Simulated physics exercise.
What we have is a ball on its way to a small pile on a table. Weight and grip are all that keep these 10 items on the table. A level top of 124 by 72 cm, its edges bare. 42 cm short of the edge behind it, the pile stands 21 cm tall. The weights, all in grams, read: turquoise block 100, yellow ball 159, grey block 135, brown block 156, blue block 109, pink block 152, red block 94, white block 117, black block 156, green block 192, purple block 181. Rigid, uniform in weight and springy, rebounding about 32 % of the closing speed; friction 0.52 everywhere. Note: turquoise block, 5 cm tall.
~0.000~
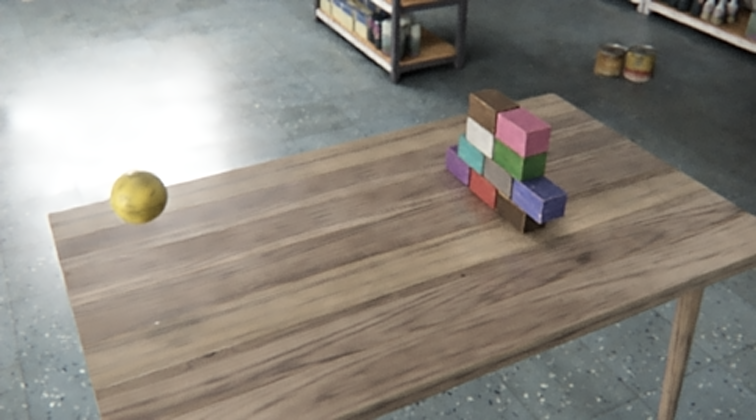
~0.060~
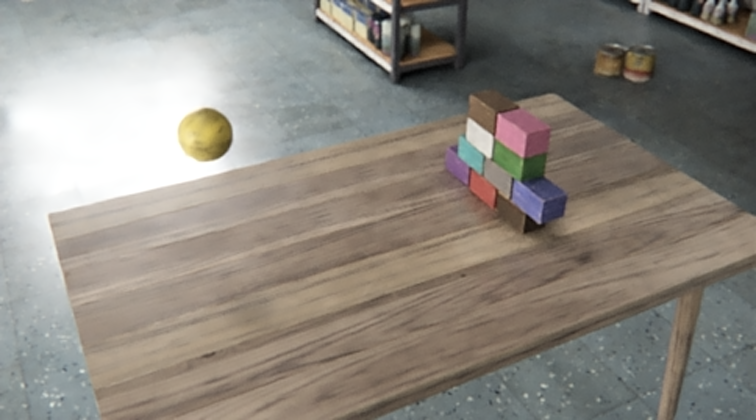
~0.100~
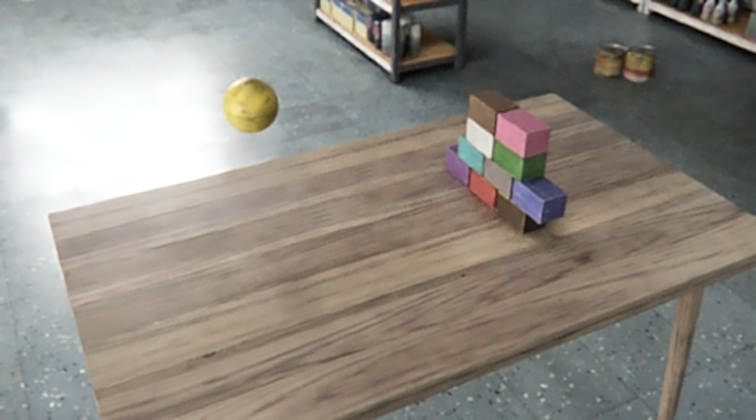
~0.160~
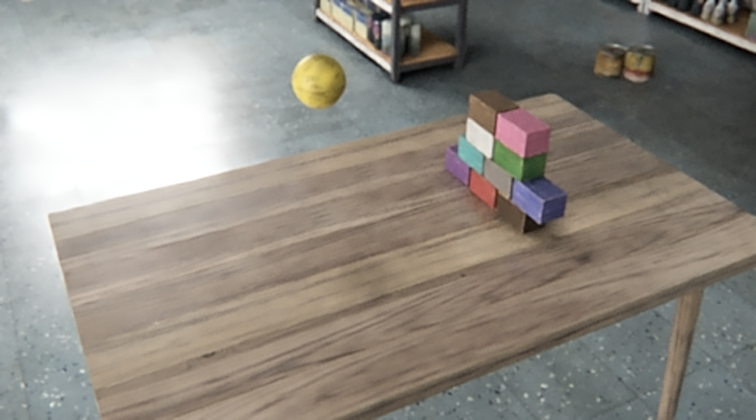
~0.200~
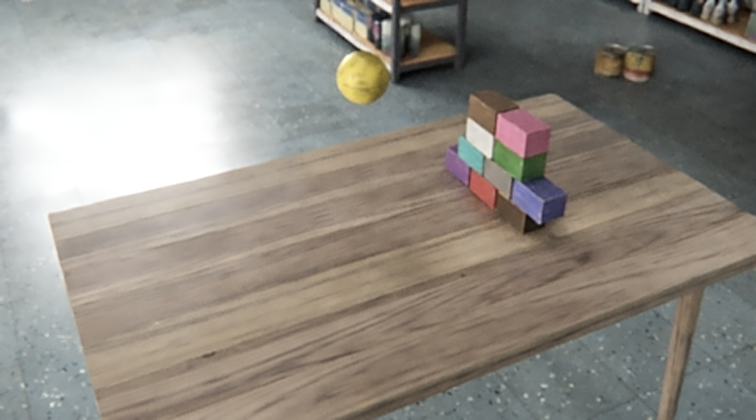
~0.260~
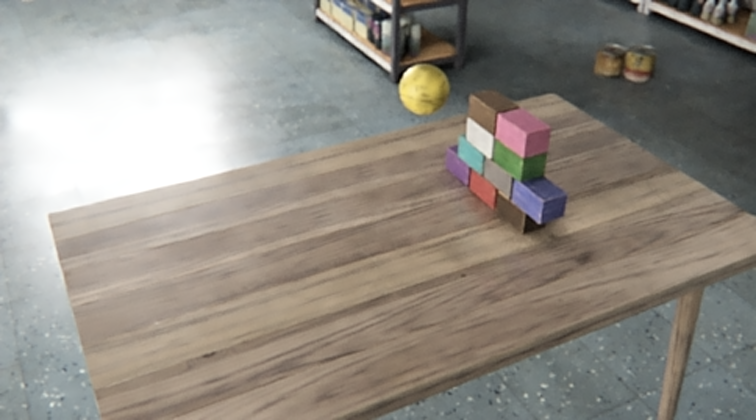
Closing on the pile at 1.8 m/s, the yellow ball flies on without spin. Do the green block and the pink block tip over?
The green block tips over; the pink block tips over.
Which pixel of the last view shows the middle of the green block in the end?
It finishes at roughly (593, 210).
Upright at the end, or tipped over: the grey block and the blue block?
Here's how it ends: The grey block never goes down, and the blue block comes down.
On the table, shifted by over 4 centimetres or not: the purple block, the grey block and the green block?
First, the purple block stays in its position; second, the grey block stays in its position; third, the green block is moved away.
By 0.46 s, yellow ball near (502, 203); pink block tilted 18° near (556, 129); green block tilted 16° near (538, 154).
By 0.66 s, yellow ball near (497, 236); pink block upside down near (590, 159); green block on its side near (562, 187); blue block tilted 40°.
When it is over (1.5 s), lying over on the table, blue block, pink block and green block; the other 7 within 4 cm of the start. End places, in pixels of the last picture, green block near (593, 210), pink block near (589, 152).
